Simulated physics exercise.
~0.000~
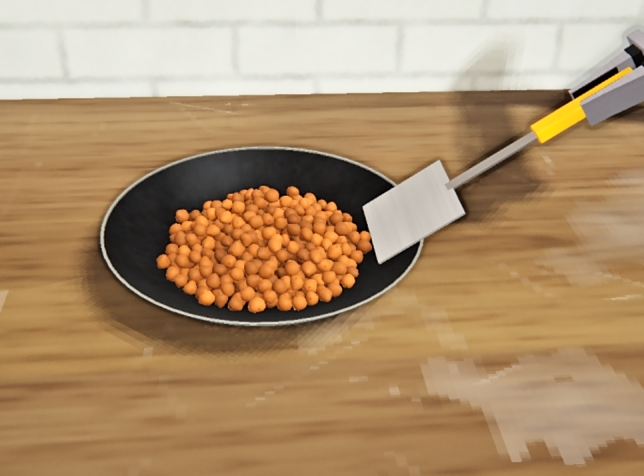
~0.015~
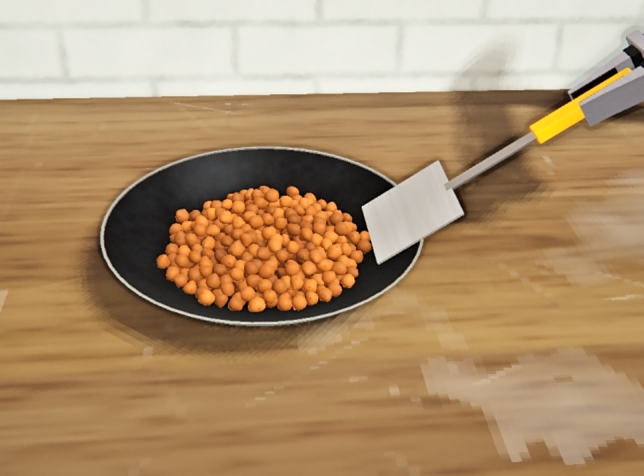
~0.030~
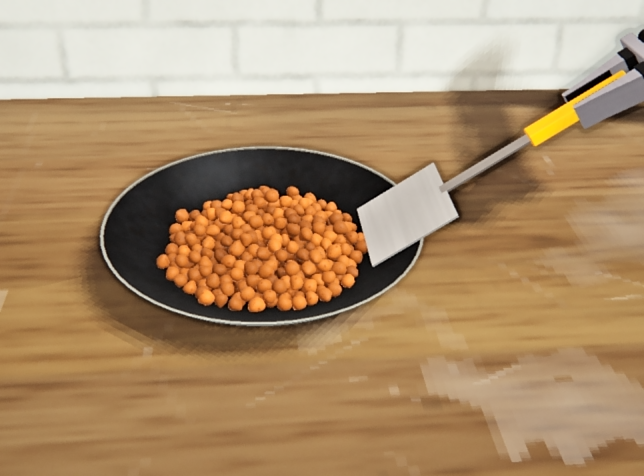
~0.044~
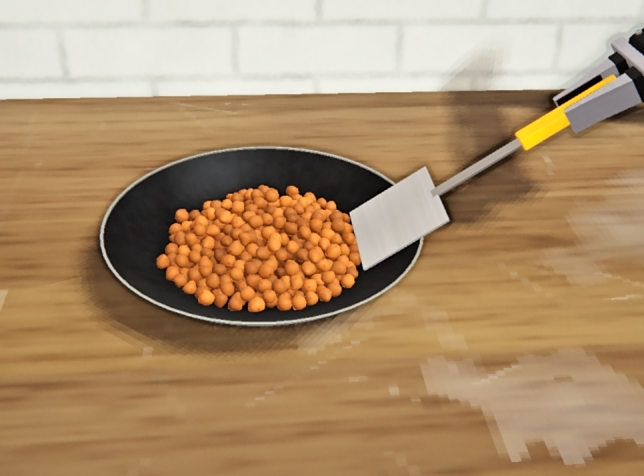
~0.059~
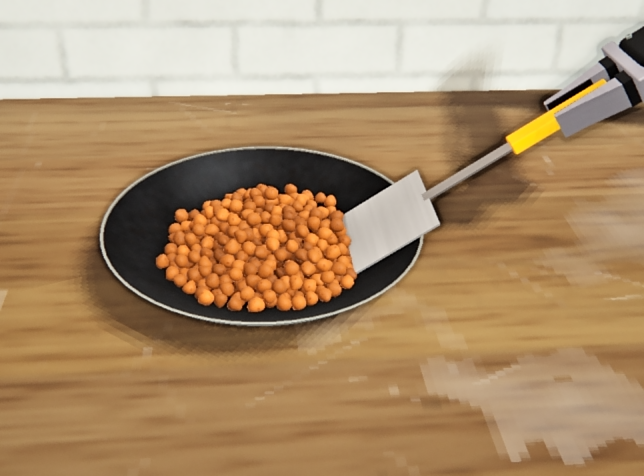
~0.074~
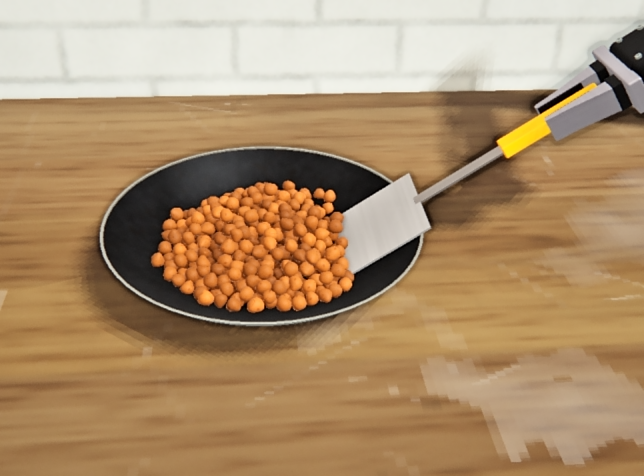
Robot arm lowering a metal spatula slowly leftward into a black pan, nudging a heap of small round orange-brown pieces slightly left.
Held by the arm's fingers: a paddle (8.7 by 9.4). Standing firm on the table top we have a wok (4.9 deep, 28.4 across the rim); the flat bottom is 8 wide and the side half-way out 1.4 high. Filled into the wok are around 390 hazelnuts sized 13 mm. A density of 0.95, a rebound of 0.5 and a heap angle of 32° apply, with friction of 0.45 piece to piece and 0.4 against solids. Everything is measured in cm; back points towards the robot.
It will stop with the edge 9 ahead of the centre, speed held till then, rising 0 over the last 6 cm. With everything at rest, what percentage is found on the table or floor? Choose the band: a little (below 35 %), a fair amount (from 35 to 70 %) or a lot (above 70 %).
It is a little, below 35 %.
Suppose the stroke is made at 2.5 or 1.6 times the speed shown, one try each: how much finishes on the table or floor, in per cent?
55 and 30 %.
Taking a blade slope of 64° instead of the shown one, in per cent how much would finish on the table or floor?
About 30 per cent.
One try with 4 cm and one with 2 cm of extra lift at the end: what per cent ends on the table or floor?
Roughly 25 per cent, then 30 per cent.
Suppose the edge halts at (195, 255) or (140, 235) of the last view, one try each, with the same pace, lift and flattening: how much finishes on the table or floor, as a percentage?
About 15 and 40 per cent.
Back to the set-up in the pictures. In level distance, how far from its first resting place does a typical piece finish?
It comes to some 9 cm.
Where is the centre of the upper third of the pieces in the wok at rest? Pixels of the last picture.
Centre: Roughly (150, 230).
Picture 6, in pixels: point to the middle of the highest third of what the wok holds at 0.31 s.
The middle sits at approx. (151, 219).
By 0.19 s, sloping 35°, highest piece 6 above the table; 387 in the wok.
By 0.31 s, sloping 35°, highest piece 7 above the table; 384 in the wok, 3 on the blade or in flight.
By 0.56 s, sloping 35°, highest piece 7 above the table; 285 in the wok, 96 on the table or floor, 6 on the blade or in flight.
By 1.61 s, sloping 35°, highest piece 6 above the table; 283 in the wok, 104 on the table or floor.
Final count, 283 in the wok, 104 on the table or floor. That is 27 % on the table or floor.
